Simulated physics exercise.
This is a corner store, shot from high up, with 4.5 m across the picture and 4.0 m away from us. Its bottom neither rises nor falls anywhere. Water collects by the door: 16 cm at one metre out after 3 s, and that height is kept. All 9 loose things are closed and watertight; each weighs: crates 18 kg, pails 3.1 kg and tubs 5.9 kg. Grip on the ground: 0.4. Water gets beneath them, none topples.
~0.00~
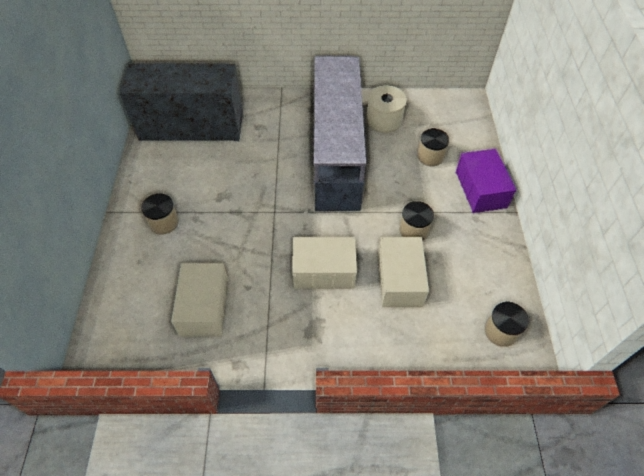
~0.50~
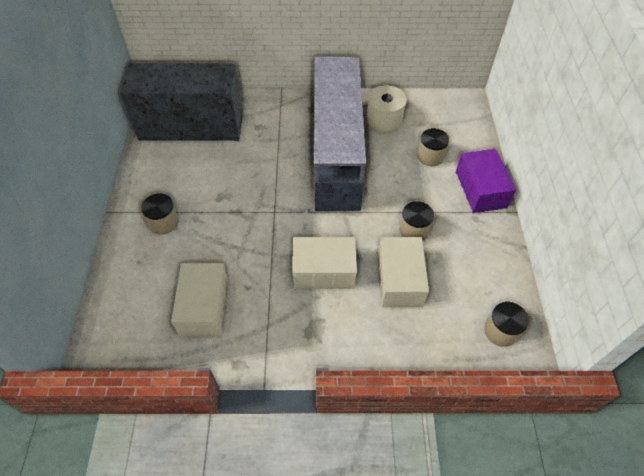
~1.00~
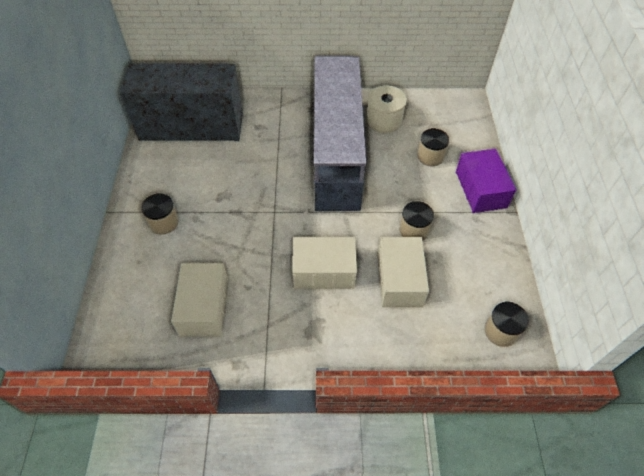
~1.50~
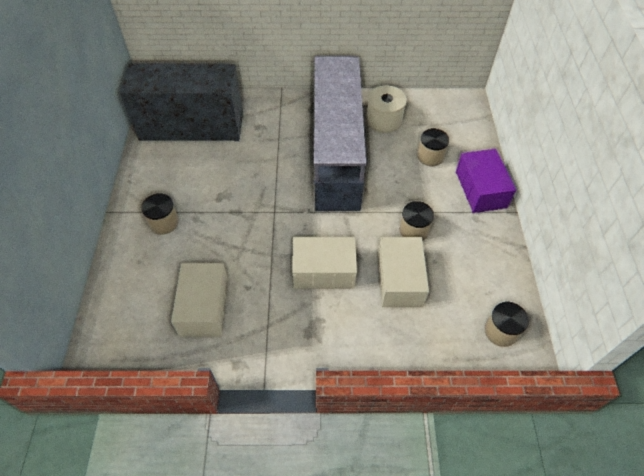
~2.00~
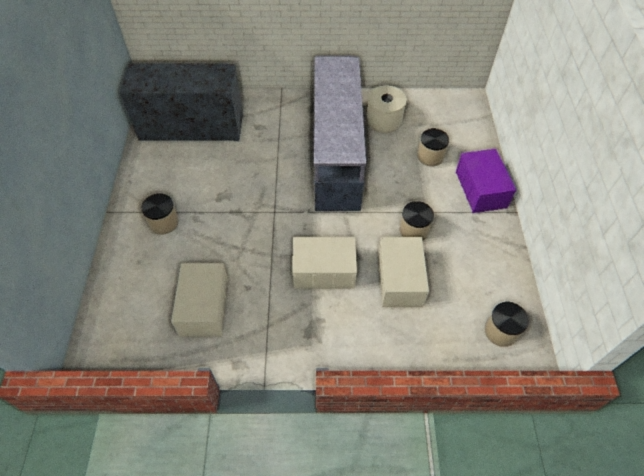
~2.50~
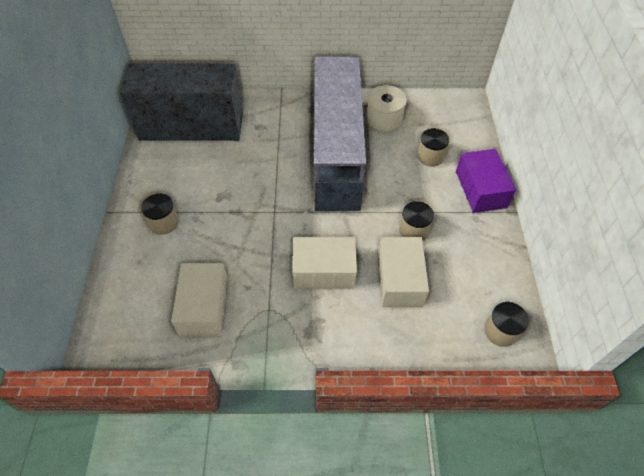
Greenish water spreading across the pavement outside a brick-fronted store, then edging through the doorway while crates and tubs inside stay still.
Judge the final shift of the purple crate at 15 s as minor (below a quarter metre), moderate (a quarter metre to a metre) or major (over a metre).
Minor.
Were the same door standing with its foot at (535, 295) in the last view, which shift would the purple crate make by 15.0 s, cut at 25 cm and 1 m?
In that case the purple crate would have stayed about where it was.
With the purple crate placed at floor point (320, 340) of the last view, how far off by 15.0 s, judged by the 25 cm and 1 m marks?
Short answer, it goes a modest way.
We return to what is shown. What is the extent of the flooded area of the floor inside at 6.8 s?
At that time the wet patch spans about 11.5 m2.
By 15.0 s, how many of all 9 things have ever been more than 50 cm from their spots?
I count 2 of them.
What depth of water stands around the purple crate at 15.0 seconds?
I'd put it at about 6 cm.
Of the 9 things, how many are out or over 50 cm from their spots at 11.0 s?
By that point, 1.
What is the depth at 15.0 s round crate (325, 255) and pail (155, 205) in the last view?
Depth approx. 6 cm / 5 cm.
After 3.5 s the purple crate is near (488, 171), 0.0 m from its start, aground; 0 afloat.
After 6.8 s the purple crate is near (488, 171), 0.0 m from its start, aground; 0 afloat.
After 11.0 s the purple crate is near (488, 171), 0.0 m from its start, aground; 1 afloat.
After 15.0 s the purple crate is near (487, 172), 0.0 m from its start, aground; 5 afloat.
